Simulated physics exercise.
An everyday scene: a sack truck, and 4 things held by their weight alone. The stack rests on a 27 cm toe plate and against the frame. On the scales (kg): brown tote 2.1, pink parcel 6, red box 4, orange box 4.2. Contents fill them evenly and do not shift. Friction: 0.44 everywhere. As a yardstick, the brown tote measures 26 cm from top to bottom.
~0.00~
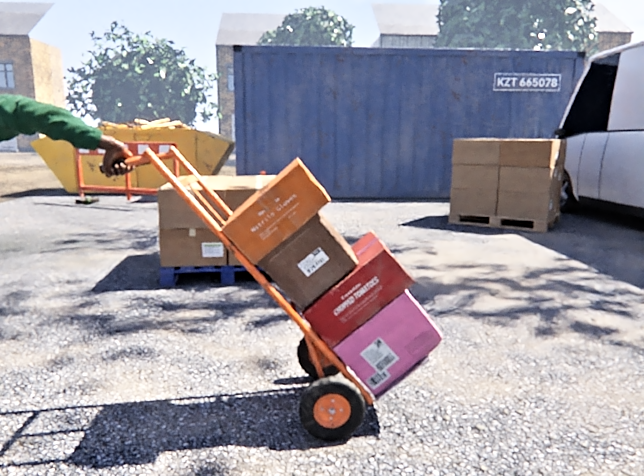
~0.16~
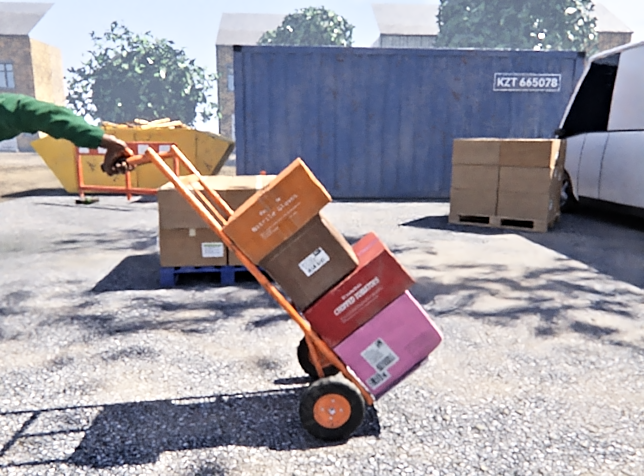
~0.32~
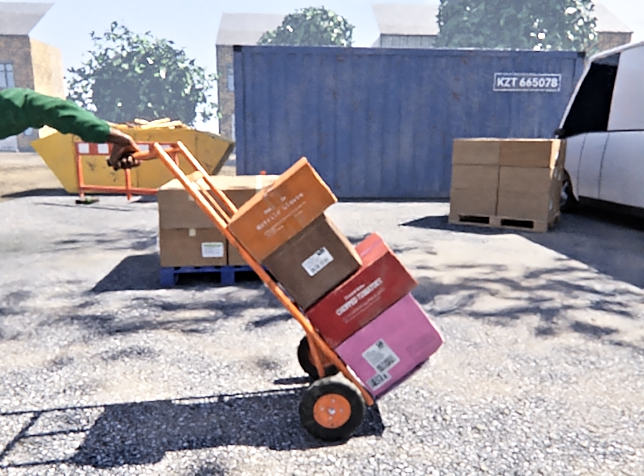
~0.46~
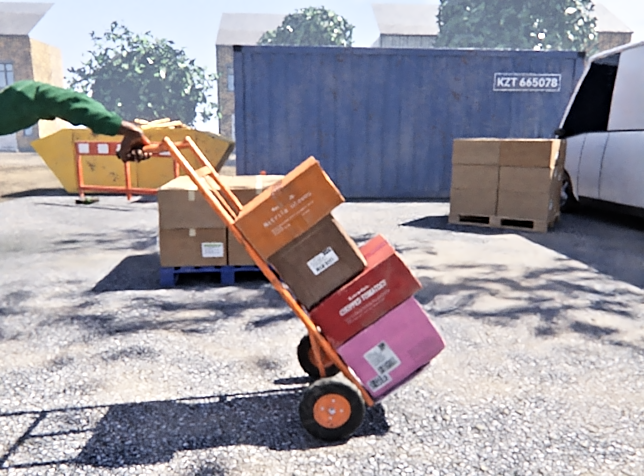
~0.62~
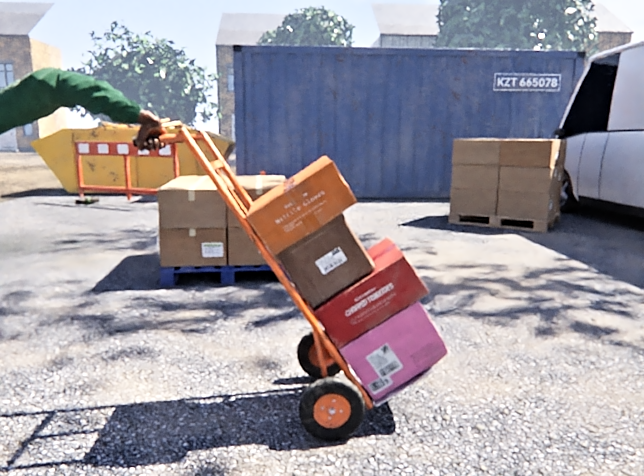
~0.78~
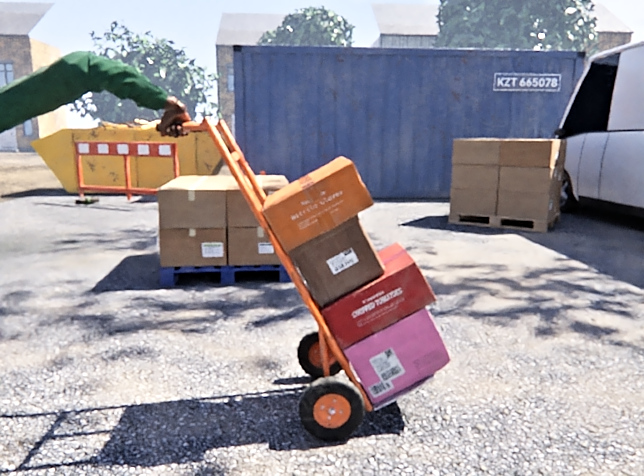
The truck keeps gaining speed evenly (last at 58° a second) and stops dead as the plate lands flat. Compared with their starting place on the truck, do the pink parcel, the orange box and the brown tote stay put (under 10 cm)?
The pink parcel holds its spot; the orange box holds its spot; the brown tote holds its spot.
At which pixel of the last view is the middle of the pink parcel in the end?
Near (400, 372).
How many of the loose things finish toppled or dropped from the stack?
0 of them.
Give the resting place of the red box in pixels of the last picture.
Near (408, 322).
Around 1.18 s, truck 12° back.
Around 1.58 s, truck upright; orange box tipped 4° against what carries it near (421, 216); brown tote tipped 4° against what carries it near (407, 269); pink parcel tipped 4° against what carries it near (403, 371).
Around 1.98 s, truck upright; orange box shifted 2 cm near (411, 217).
Finally (2.4 s), all 4 still in place (within 10 cm). In the last view, pink parcel near (400, 372), orange box near (406, 217).
